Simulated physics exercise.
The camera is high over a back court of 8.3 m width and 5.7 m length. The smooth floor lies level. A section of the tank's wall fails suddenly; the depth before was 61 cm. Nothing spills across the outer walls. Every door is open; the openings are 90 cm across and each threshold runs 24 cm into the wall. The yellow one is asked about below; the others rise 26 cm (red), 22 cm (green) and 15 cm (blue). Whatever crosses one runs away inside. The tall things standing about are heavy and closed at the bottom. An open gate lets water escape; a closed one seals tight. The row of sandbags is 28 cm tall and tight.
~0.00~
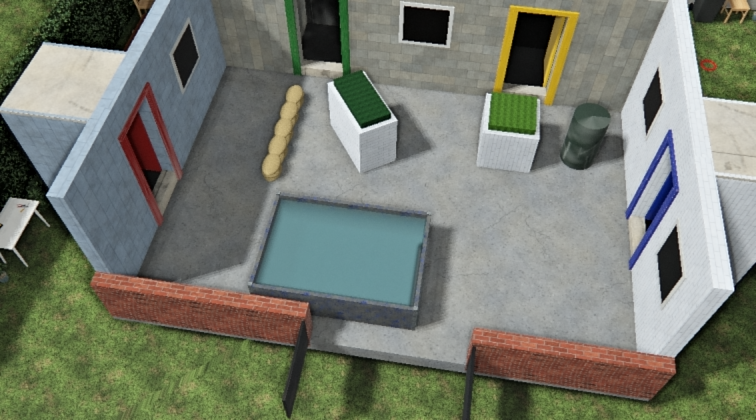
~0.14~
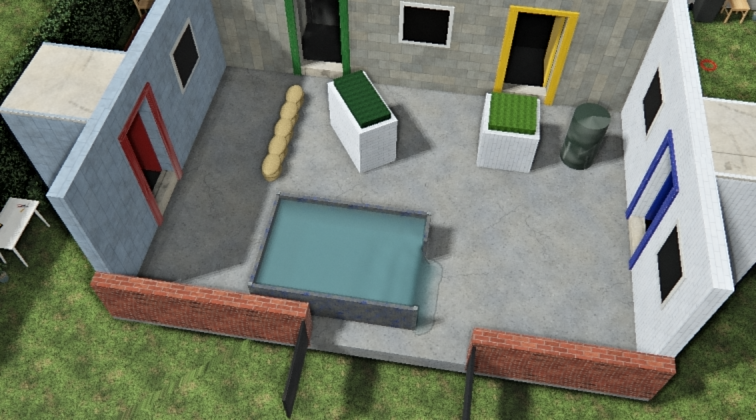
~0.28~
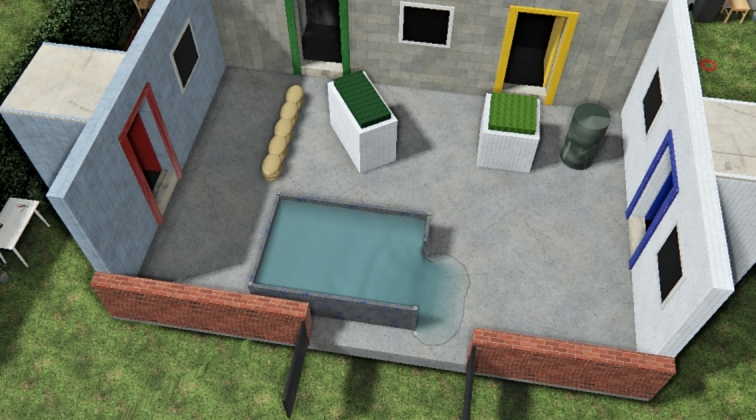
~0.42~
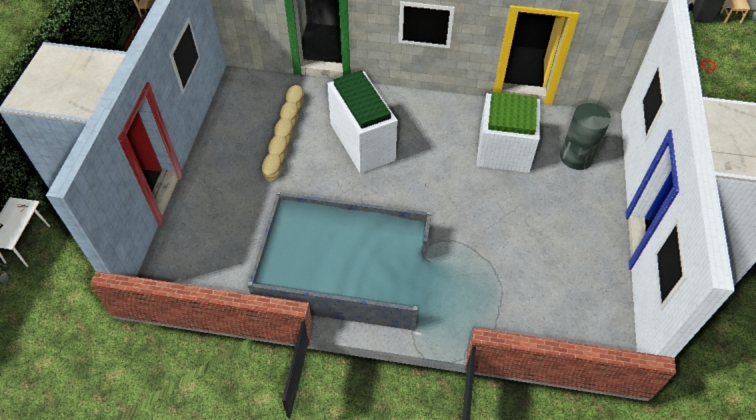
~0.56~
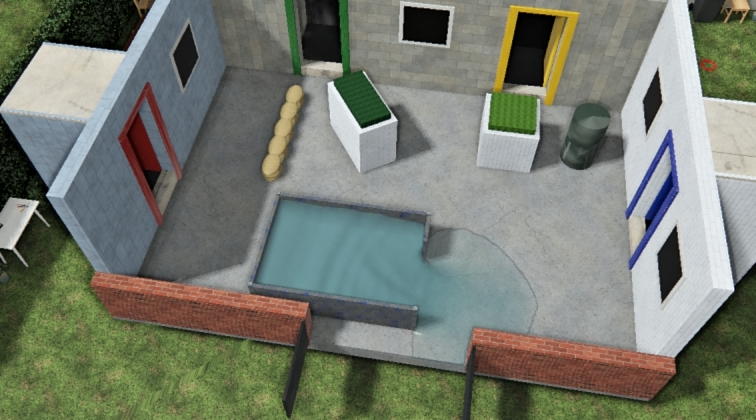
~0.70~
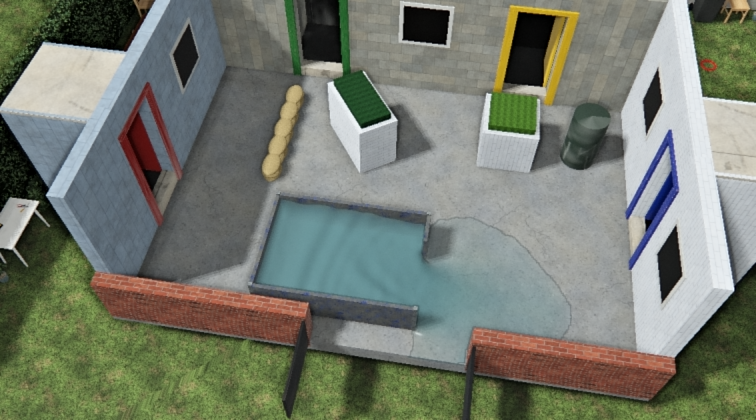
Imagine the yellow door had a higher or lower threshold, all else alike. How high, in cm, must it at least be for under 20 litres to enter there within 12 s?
It would have to be roughly 13 cm high.
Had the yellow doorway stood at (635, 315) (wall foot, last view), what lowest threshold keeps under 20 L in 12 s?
Roughly 27 cm.
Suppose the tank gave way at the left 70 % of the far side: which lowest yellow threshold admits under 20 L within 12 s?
Then roughly 6.0 cm.
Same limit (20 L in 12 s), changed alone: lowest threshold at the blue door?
Roughly 13.5 cm at blue.
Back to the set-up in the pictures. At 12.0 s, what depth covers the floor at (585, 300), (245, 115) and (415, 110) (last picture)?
About 7, 3 and 5 cm.
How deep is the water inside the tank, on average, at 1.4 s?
Roughly 43 cm on average.
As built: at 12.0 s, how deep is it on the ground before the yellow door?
Some 8.0 cm.
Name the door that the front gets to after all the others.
It is the red one.
After 1.4 s water covers 20 % of the floor, deepest (40 cm) near (638, 376); it has not reached the yellow door.
After 3.0 s water covers 30 % of the floor, deepest (35 cm) near (615, 373); it has not reached the yellow door.
After 12.0 s water covers 85 % of the floor, deepest (10 cm) near (391, 95); 8 cm at the yellow door, 1 litre in over its 21 cm threshold.
At the yellow door as built, the water arrived by 4.1 s and peaked near 19 cm at 4.8 s.
Run again over the same 12 s with other heights there, 30 litres in over 11.5 cm, 9 litres over 15.5 cm. The limit of 20 litres is kept from about 13 cm up.
